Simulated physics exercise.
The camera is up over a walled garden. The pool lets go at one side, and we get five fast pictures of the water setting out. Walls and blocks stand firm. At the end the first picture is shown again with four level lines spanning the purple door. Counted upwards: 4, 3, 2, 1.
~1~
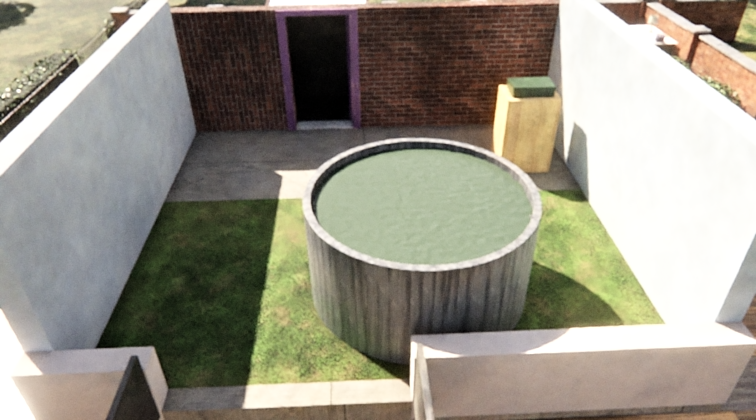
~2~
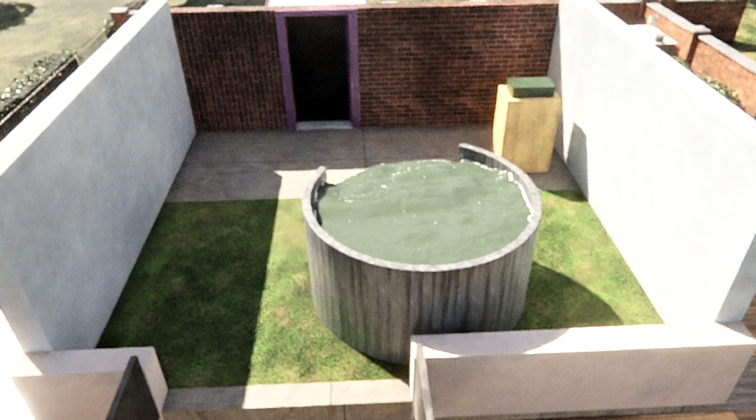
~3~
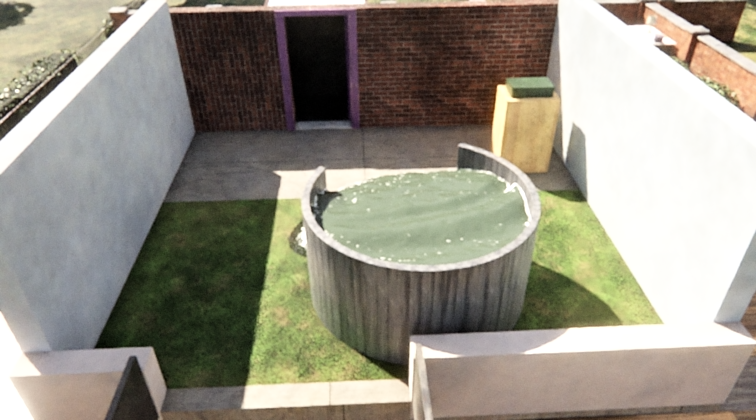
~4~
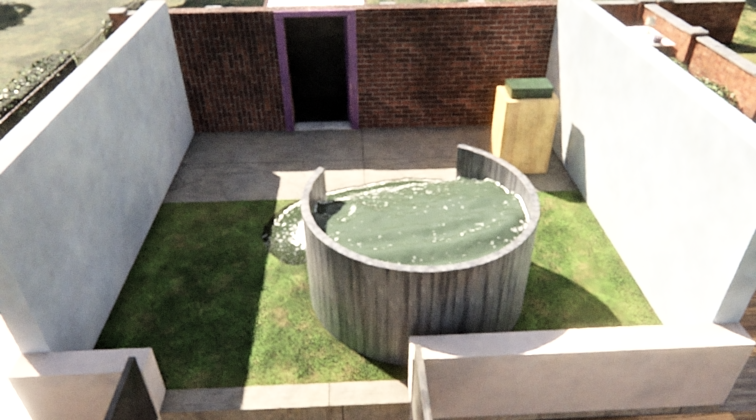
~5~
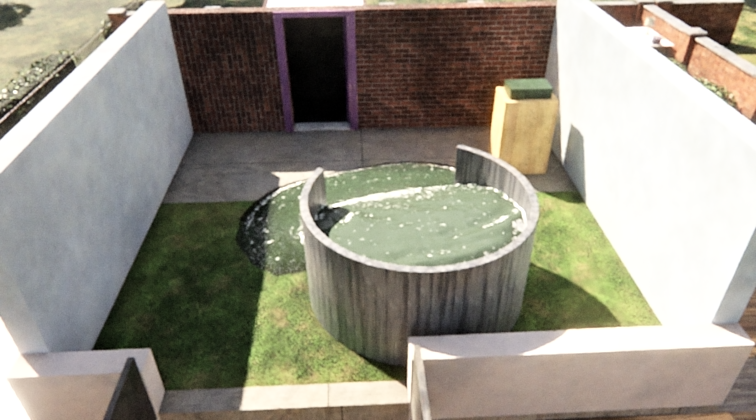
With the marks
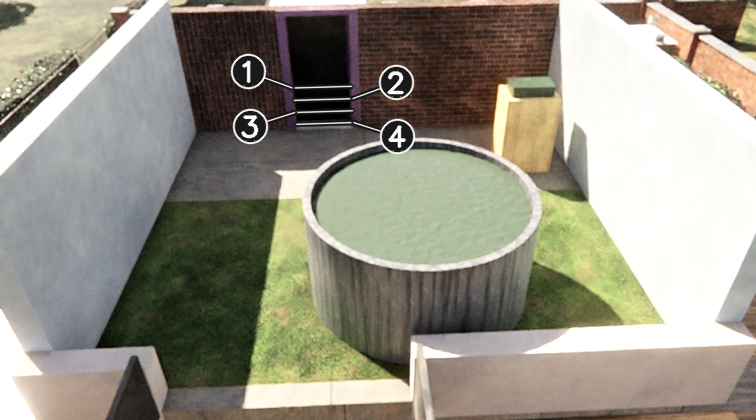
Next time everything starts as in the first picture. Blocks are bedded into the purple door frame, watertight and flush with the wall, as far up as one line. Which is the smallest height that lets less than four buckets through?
Use line 2.
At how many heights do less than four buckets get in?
Two of the four.
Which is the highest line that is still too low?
That would be 3.
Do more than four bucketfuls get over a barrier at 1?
No, not at all.
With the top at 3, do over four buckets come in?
Yes, it does.
On the marked copy, 1 at (322, 87); 2 at (323, 99); 3 at (324, 111); 4 at (324, 123); from the bottom up 4, 3, 2, 1.
If 1 is chosen, nothing gets over.
If 2 is chosen, a splash gets over, under a bucket.
If 3 is chosen, about 11 bucketfuls get in.
If 4 is chosen, dozens of bucketfuls pour in.
